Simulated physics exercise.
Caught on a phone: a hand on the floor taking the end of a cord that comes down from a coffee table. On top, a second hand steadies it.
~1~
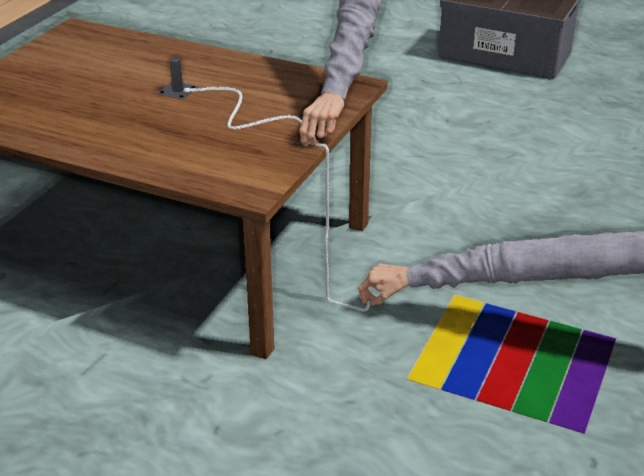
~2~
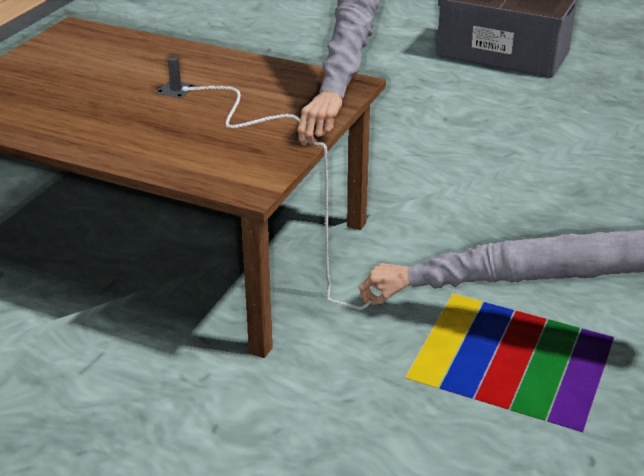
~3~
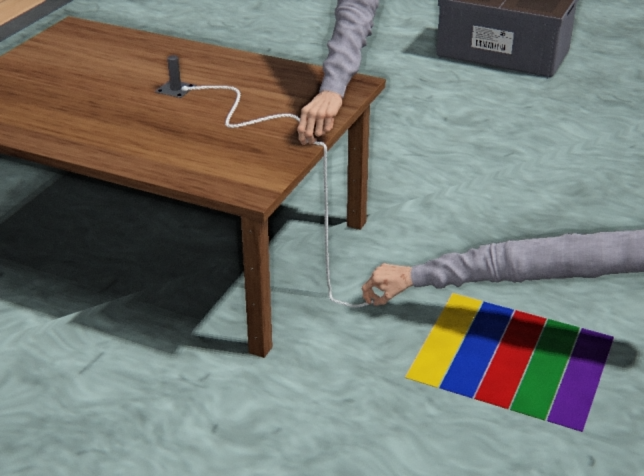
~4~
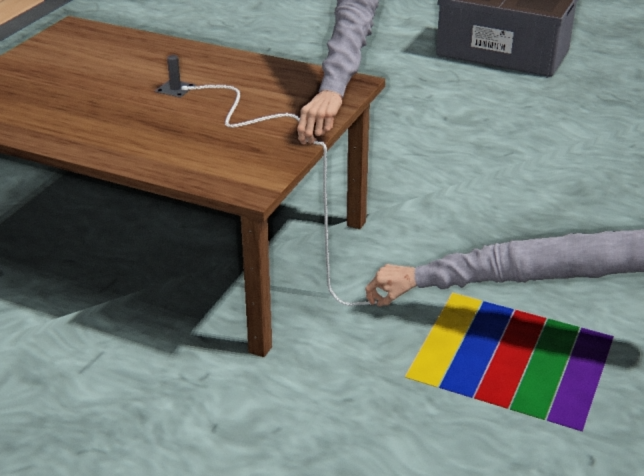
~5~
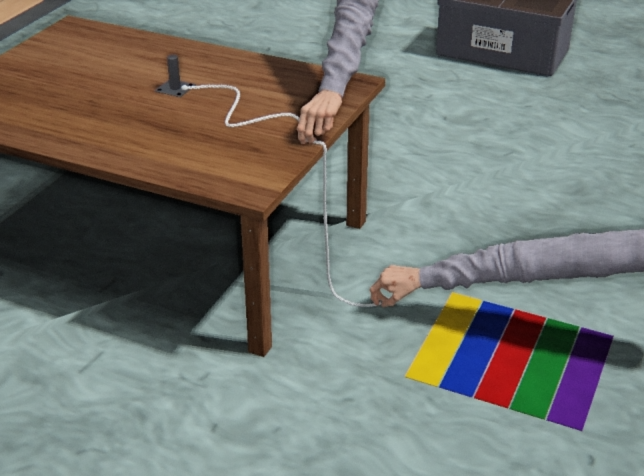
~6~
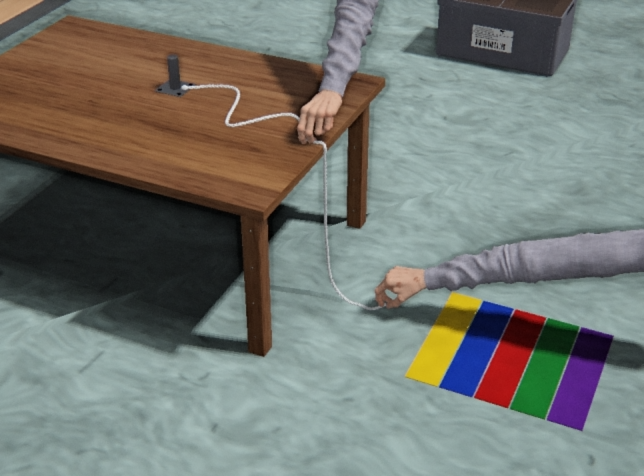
A hand near the floor drew the end of a white cord slightly to the right, toward some coloured stripes, while another hand stayed still on the cord at the wooden table's edge.
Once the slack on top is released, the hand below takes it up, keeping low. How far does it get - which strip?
Purple.
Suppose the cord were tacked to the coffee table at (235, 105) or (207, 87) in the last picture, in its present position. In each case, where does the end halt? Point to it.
Approximately (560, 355) and (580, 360), respectively.
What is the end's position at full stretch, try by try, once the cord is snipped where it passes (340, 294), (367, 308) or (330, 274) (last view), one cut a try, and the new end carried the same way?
In turn, (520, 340) for the first, (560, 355) for the second and (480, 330) for the third.
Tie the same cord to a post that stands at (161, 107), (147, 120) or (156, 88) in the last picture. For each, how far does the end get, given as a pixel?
First close to (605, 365), next close to (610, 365), last close to (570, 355).
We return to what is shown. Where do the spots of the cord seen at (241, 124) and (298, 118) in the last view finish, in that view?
First: (301, 128). Second: (352, 160).
A little later, end near (518, 341); over red.
Next, end near (565, 355); over green.
When it is tight, end near (593, 363); over purple. The purple one.
